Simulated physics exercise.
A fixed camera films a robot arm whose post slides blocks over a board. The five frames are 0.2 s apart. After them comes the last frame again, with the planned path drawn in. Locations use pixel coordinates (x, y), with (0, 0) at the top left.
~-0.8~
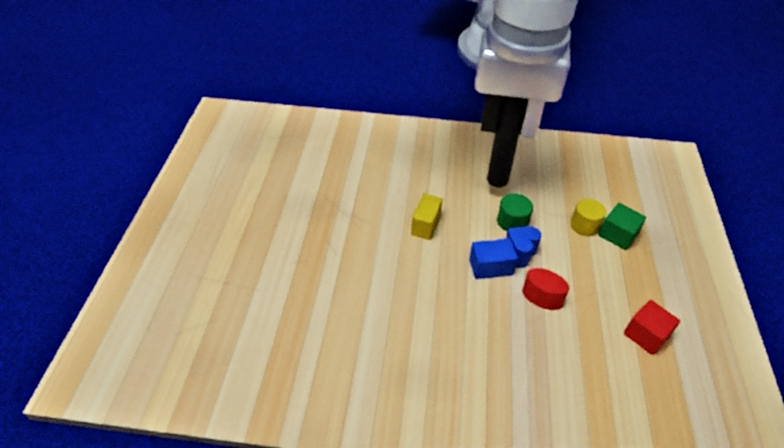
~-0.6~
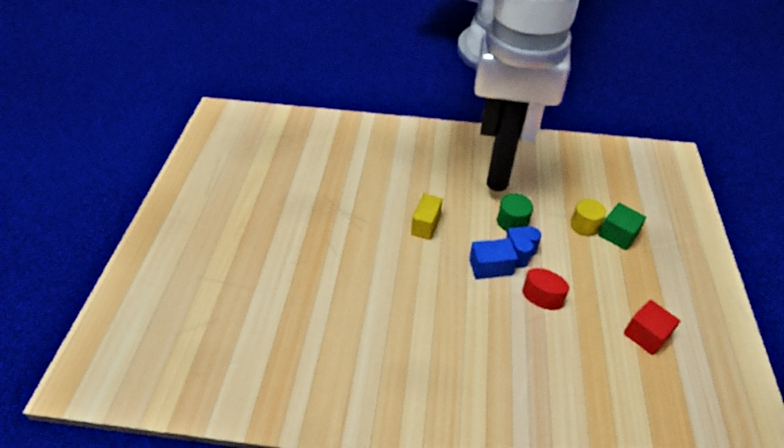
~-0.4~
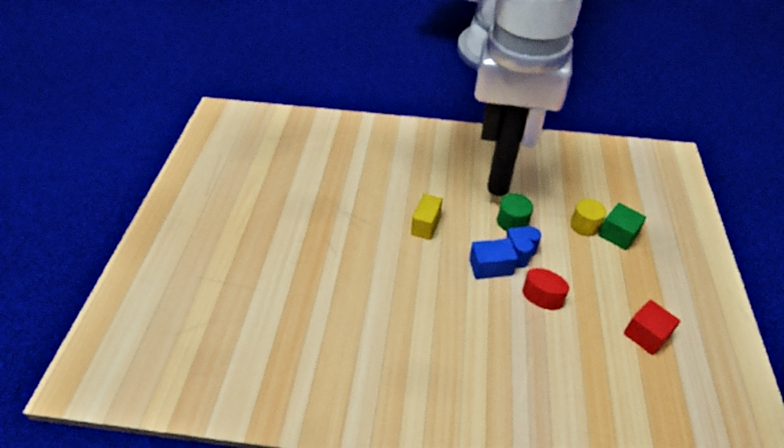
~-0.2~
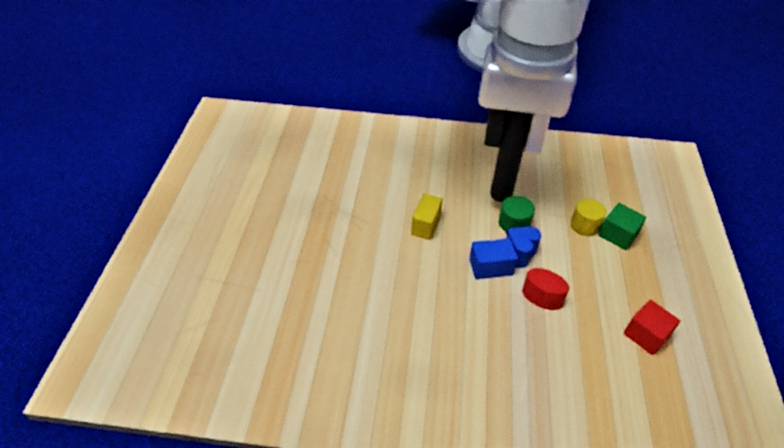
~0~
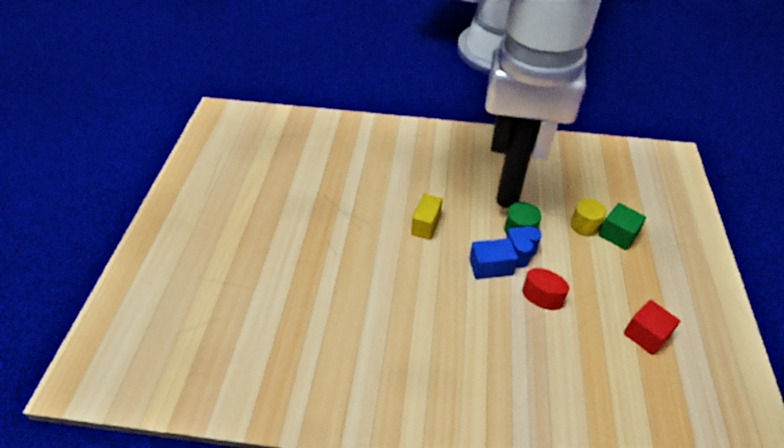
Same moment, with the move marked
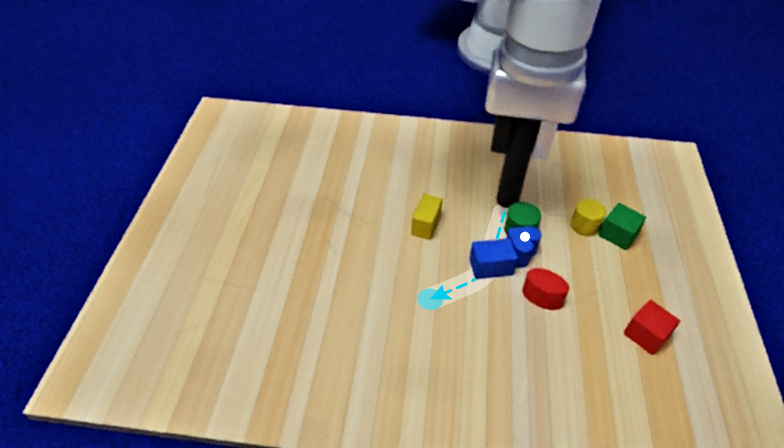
A robotic arm with a black post reaches in from the top over a striped wooden board on a blue surface, seen from above at an angle by a still camera. Yellow, green, blue and red blocks sit mostly right of centre, the red cube lowest. The post edges down toward the viewer, then slightly right, nudging the green round block a little toward the blue heart.
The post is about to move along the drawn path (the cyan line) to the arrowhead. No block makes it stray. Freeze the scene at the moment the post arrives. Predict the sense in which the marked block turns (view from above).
Viewed from above: Clockwise.
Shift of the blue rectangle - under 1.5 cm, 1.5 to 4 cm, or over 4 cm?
Its final spot will lie more than 4 cm from the current one.
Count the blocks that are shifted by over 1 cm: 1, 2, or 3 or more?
Three or more blocks.
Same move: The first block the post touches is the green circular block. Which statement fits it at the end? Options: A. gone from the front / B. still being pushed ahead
A (gone from the front)
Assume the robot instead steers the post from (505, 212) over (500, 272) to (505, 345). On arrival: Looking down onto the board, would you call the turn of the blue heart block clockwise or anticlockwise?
With the clock.
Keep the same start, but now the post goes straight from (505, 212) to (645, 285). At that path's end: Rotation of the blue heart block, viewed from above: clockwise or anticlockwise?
Spins clockwise.
The drawn path runs from (505, 212) by way of (495, 246) and (475, 279) to (430, 299); the dot is on the blue heart block.
What follows on the original path. One third of the way, post at (498, 235); blue heart block at (534, 250), turned 30° clockwise; green circular block at (531, 226).
Two thirds of the way, post at (477, 269); blue rectangle at (474, 285); blue heart block at (534, 250), turned 30° clockwise; green circular block at (531, 226).
At the end, post at (432, 288); blue rectangle at (469, 294), turned 15° anticlockwise; blue heart block at (534, 250), turned 30° clockwise; green circular block at (531, 226); red oval block not moved.
